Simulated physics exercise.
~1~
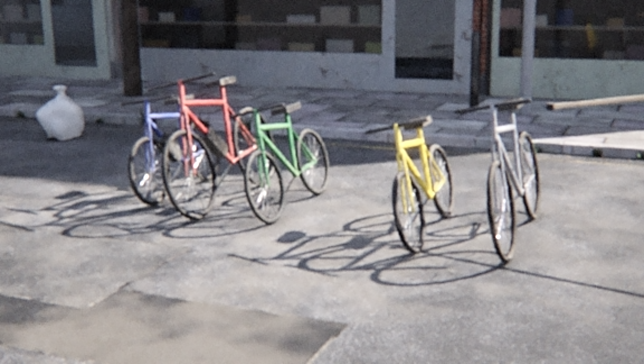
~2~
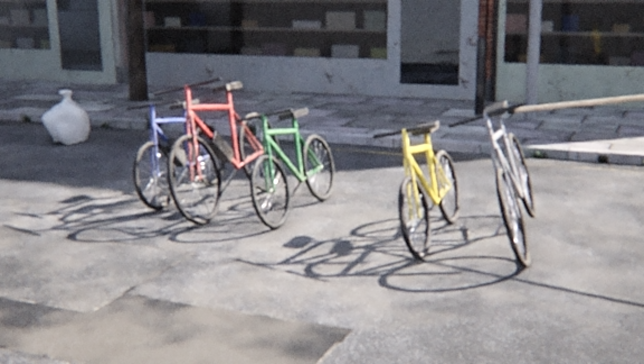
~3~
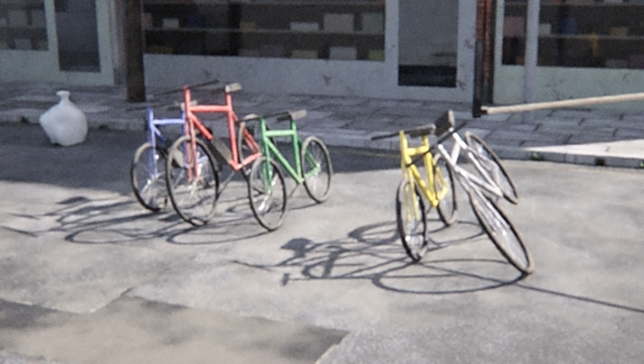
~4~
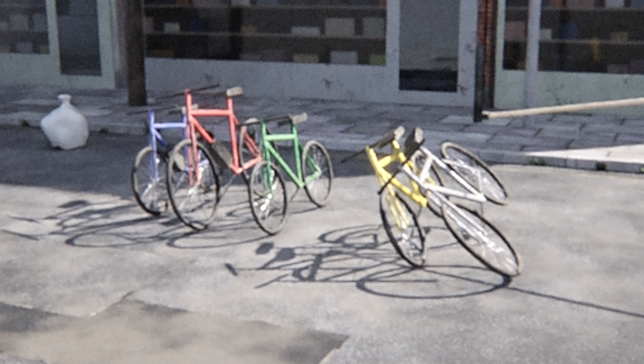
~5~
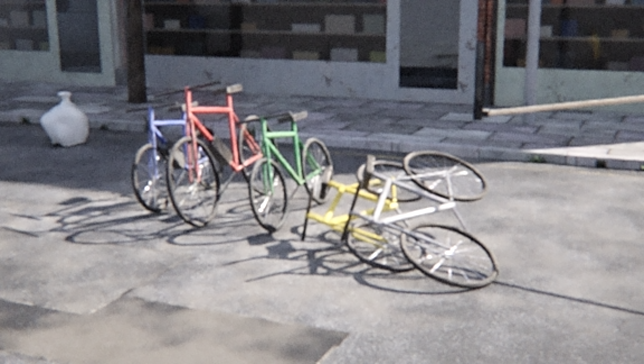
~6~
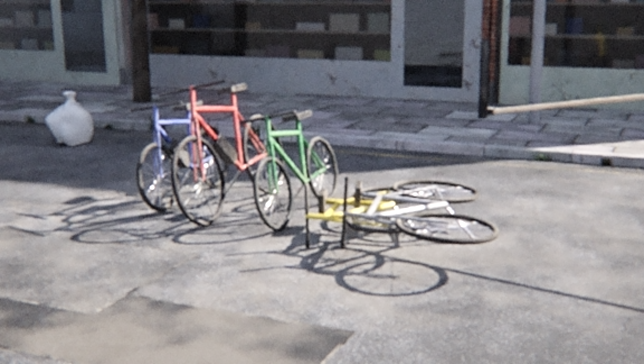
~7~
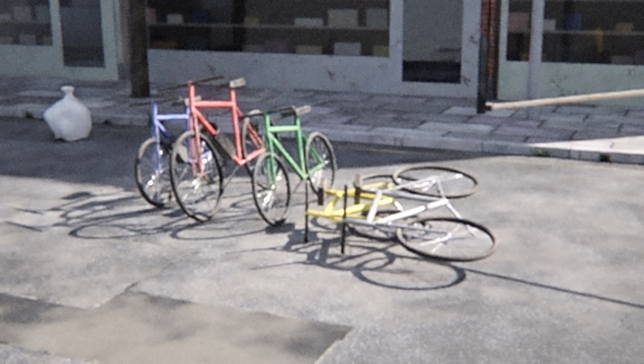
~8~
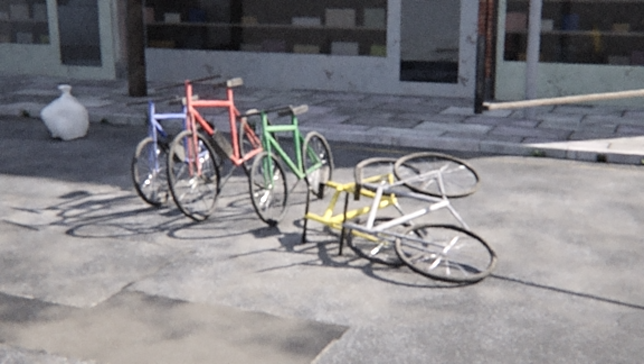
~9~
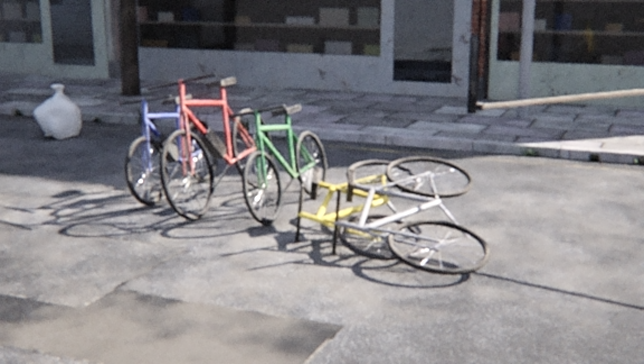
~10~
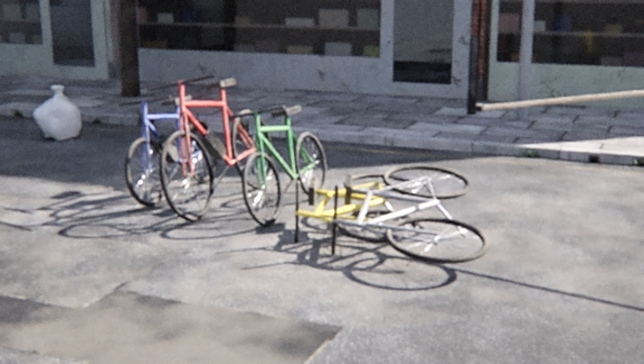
At the start, five bicycles in blue, red, green, yellow and silver stand in a row on sunlit pavement, with a white jug behind them and a pole reaching in from the right. The pole moves left to the silver bicycle, which begins to lean left. It tips into the yellow bicycle, and the two topple left together. They drop nearly flat beside the green bicycle, their wheels overlapping, then rise a little and sink back. At the end, both lie on the ground, while the green, red and blue bicycles remain upright in their places.
